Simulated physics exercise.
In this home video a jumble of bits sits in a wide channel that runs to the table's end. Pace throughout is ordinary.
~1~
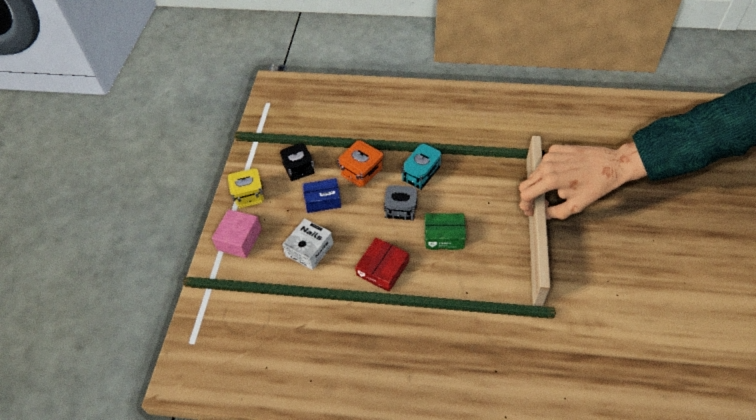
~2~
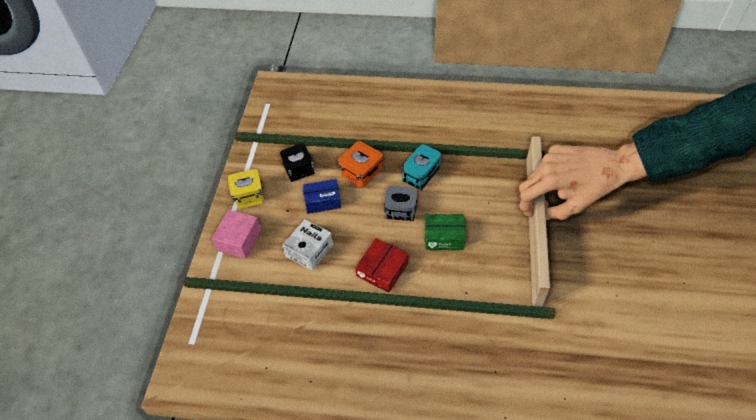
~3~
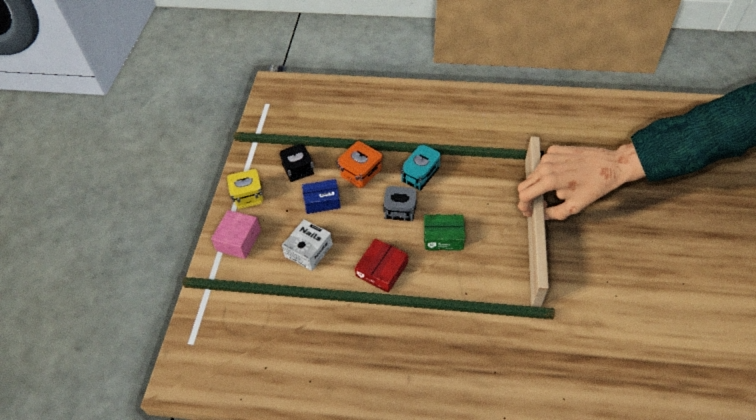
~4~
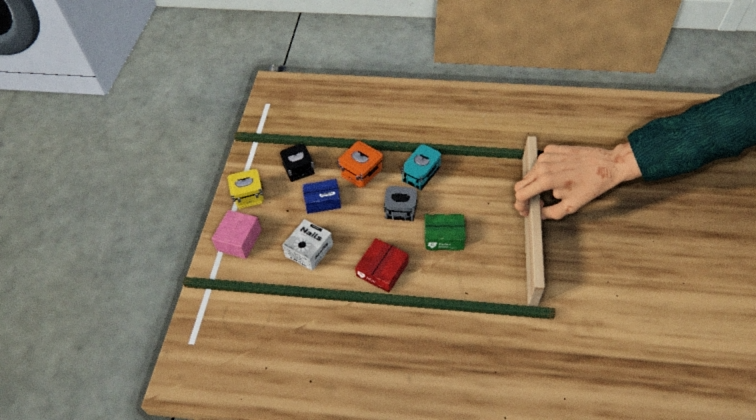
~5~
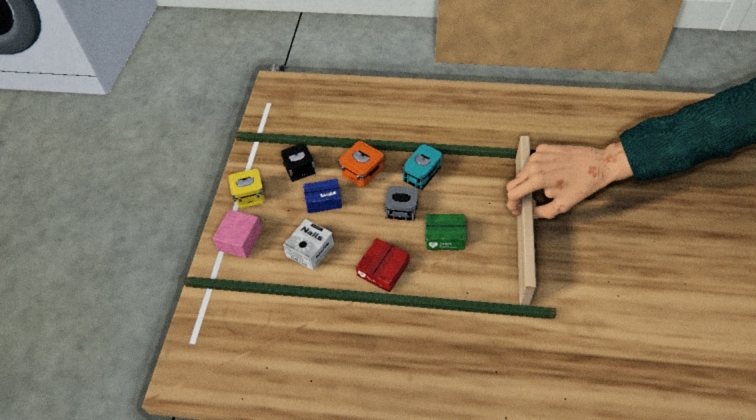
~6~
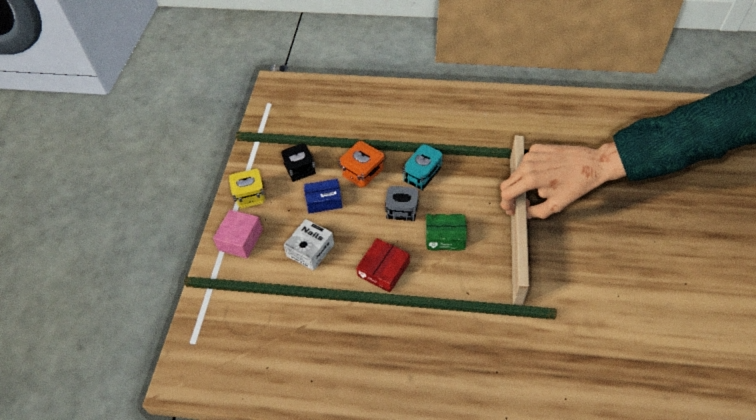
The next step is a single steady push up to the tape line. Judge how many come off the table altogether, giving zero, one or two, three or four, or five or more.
Five or more spill over.
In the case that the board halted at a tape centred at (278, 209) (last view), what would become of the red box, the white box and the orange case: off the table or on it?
In order, the red box keeps its spot, then the white box keeps its spot, then the orange case keeps its spot.
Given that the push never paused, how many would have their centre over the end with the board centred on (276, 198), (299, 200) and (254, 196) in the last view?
It comes out as 3, then 0, then 5.
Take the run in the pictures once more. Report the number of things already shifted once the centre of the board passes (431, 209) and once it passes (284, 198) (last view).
First 2, then 10.
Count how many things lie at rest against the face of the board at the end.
4 of them.
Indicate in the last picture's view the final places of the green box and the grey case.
In order, first (213, 212), then (223, 190).
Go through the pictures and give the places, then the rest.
In the first picture, yellow case (247, 188); pink block (237, 234); black case (297, 162); board (537, 216); tape (235, 206).
In the second picture, pink block (237, 234); grey case (401, 204).
In the third picture, black case (297, 163); blue box (321, 197).
In the fourth picture, yellow case (247, 189); orange case (361, 165).
In the fifth picture, pink block (238, 234); turquoise case (422, 167).
In the sixth picture, yellow case (248, 189); pink block (238, 234); black case (299, 163); board (518, 216); tape (237, 206).
Early on, none off yet; yellow case at rest near (248, 189); pink block at rest near (238, 234); black case at rest near (299, 163).
A while later, none off yet; yellow case moving near (243, 188); pink block travelled a little near (228, 231); black case travelled about its own width near (263, 159).
Finally, the number that fall off is five or more; lost, orange case, blue box, white box, black case, pink block and yellow case.
